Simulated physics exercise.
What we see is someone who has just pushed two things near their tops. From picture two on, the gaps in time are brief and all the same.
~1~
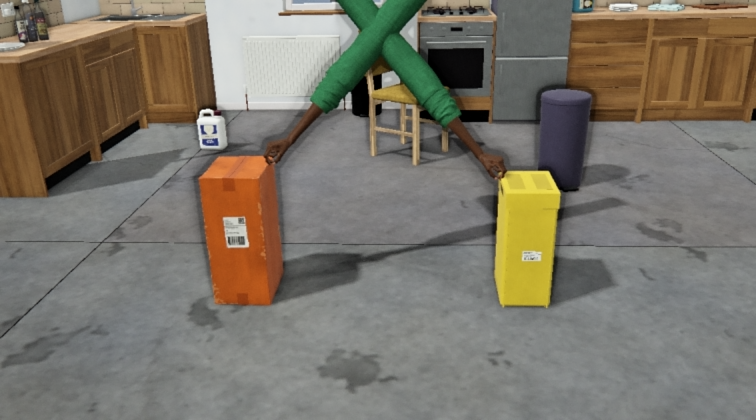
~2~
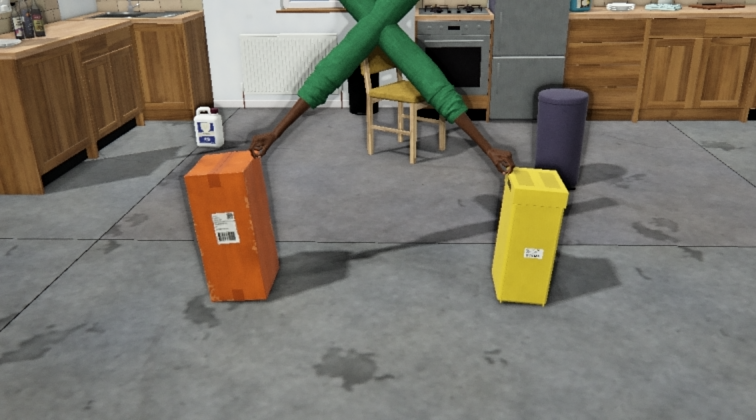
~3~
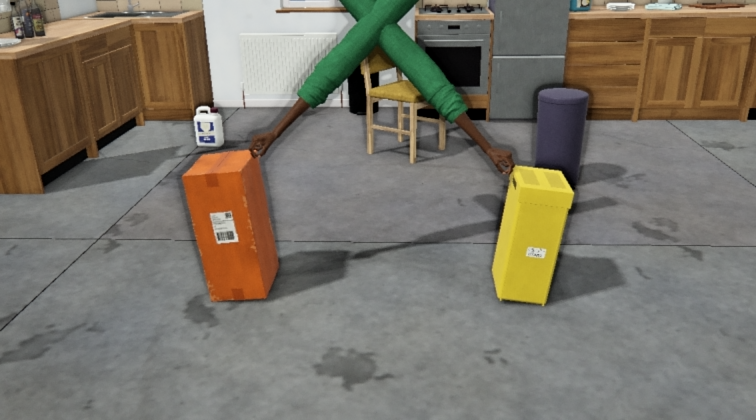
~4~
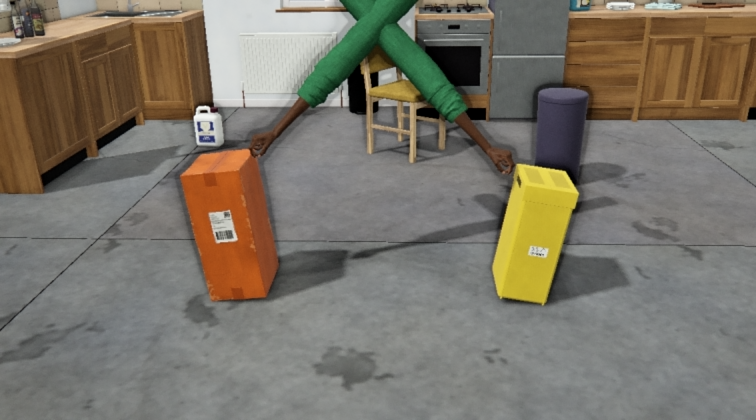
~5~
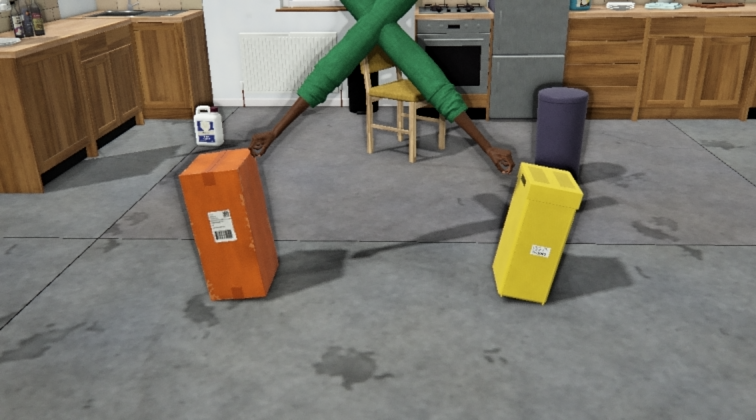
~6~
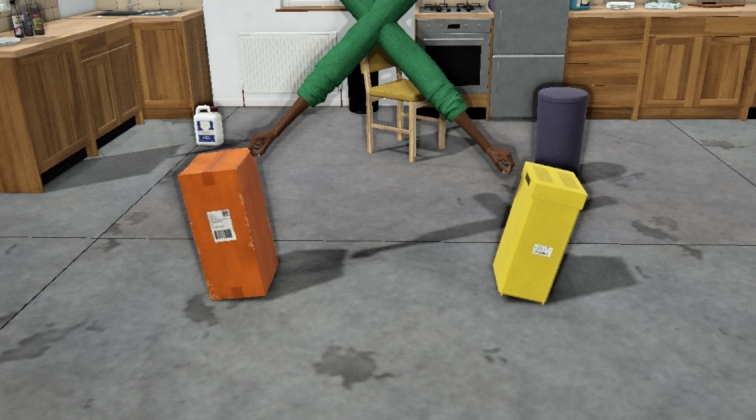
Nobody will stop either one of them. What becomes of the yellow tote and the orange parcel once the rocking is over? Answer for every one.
In the end the yellow tote goes over, the orange parcel comes back upright.
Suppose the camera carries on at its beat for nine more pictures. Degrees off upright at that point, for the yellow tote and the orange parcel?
The two tilts would be 30° and 4°, in that order.
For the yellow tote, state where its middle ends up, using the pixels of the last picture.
It ends up around (603, 269).
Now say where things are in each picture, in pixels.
Yellow tote (524, 239) upright; orange parcel (245, 230) upright, in the first frame.
Yellow tote (527, 236) 5° off upright; orange parcel (236, 226) 5° off upright, in the second frame.
Yellow tote (529, 235) 7° off upright; orange parcel (234, 225) 6° off upright, in the third frame.
Yellow tote (531, 234) 10° off upright; orange parcel (234, 225) 6° off upright, in the fourth frame.
Yellow tote (534, 234) 12° off upright; orange parcel (233, 224) 7° off upright, in the fifth frame.
Yellow tote (536, 233) 13° off upright; orange parcel (232, 224) 7° off upright, in the sixth frame.
Then, 0.26 s after the last picture, yellow tote 36° off upright near (562, 234); orange parcel upright near (243, 226).
Then, 0.48 s after the last picture, yellow tote 72° off upright near (595, 253); orange parcel upright near (241, 226).
At rest, the yellow tote topples, near (603, 270); the orange parcel settles on its feet, near (241, 227).
